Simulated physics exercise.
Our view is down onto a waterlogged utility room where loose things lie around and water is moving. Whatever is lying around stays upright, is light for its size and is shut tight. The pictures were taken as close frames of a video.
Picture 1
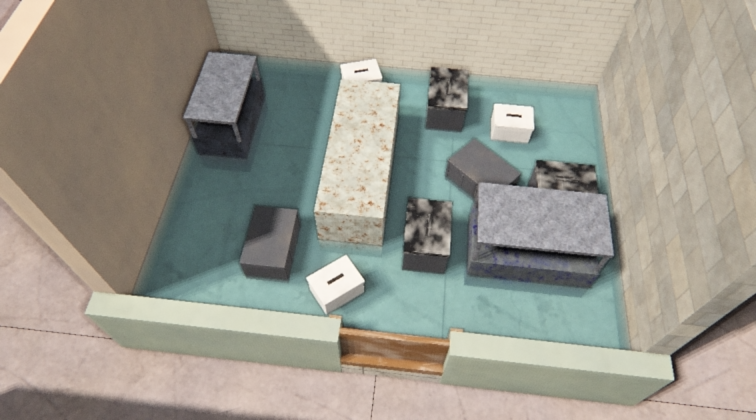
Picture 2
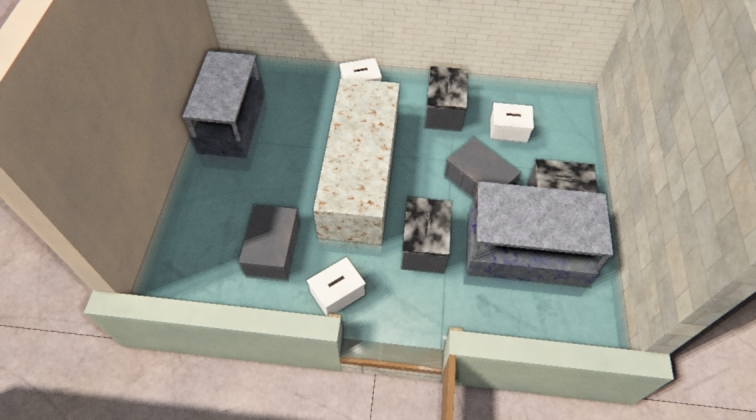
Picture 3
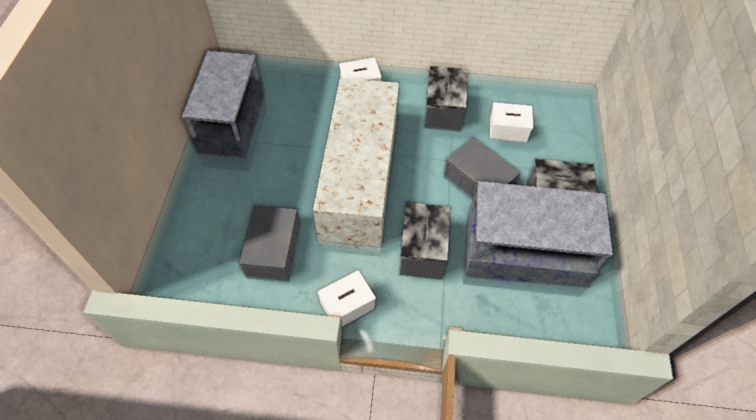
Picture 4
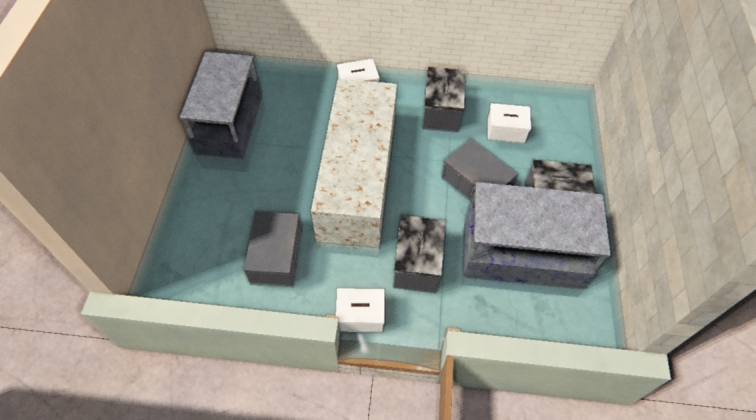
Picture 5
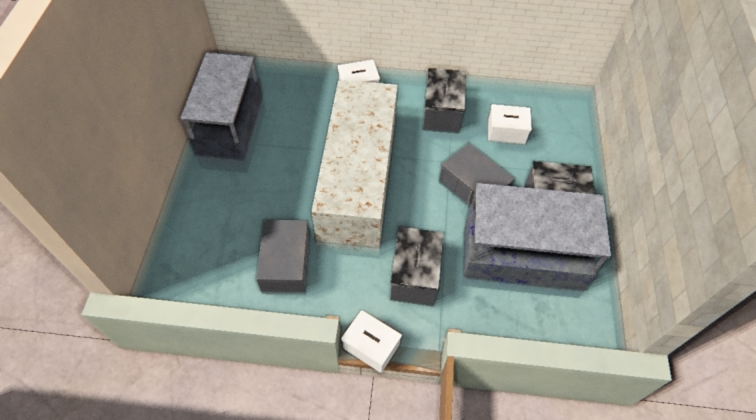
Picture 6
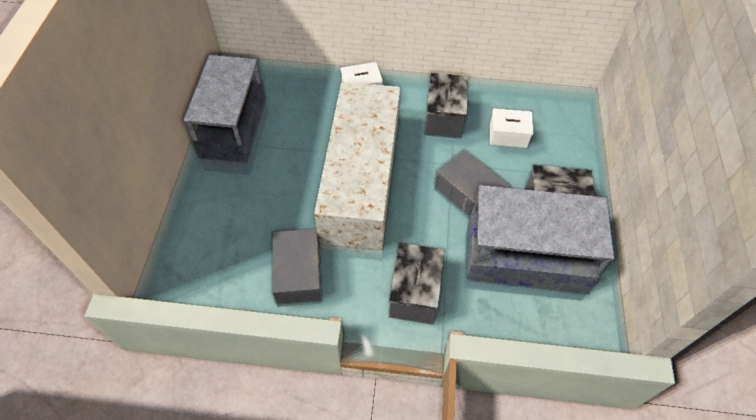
In a flooded room seen from above, a wooden gate in the front wall swung open, and a white box drifted right to the gap and out of sight while dark blocks nearby slid slightly forward.
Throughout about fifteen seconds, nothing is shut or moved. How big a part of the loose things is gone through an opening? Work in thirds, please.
The fraction that goes is likely to be a third up to two thirds.
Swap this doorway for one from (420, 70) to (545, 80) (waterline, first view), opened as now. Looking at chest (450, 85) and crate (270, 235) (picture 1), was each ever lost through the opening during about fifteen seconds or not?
Swept away / held back.
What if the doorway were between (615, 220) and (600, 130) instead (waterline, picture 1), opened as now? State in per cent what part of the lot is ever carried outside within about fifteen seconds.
Some 80 per cent of the things, roughly.
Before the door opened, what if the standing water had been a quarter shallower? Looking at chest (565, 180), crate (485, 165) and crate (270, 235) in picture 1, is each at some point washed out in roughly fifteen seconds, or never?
Going item by item, that's still there, then exited, then exited.
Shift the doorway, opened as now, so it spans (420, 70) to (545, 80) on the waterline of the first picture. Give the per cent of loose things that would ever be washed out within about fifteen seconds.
Roughly 80 in a hundred.
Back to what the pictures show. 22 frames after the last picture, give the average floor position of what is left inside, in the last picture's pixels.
About (461, 184).
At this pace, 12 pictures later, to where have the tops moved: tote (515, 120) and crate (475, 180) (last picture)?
I'd say around (499, 144) for the first and around (408, 267) for the second.
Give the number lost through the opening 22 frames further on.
The number comes out at 4.
A moment on, 2 of 8 are out; 6 afloat.
Next, 3 of 8 are out; 5 afloat.
Later, 4 of 8 are out; 4 afloat.
In the end, 4 of 8 are out; 4 afloat.
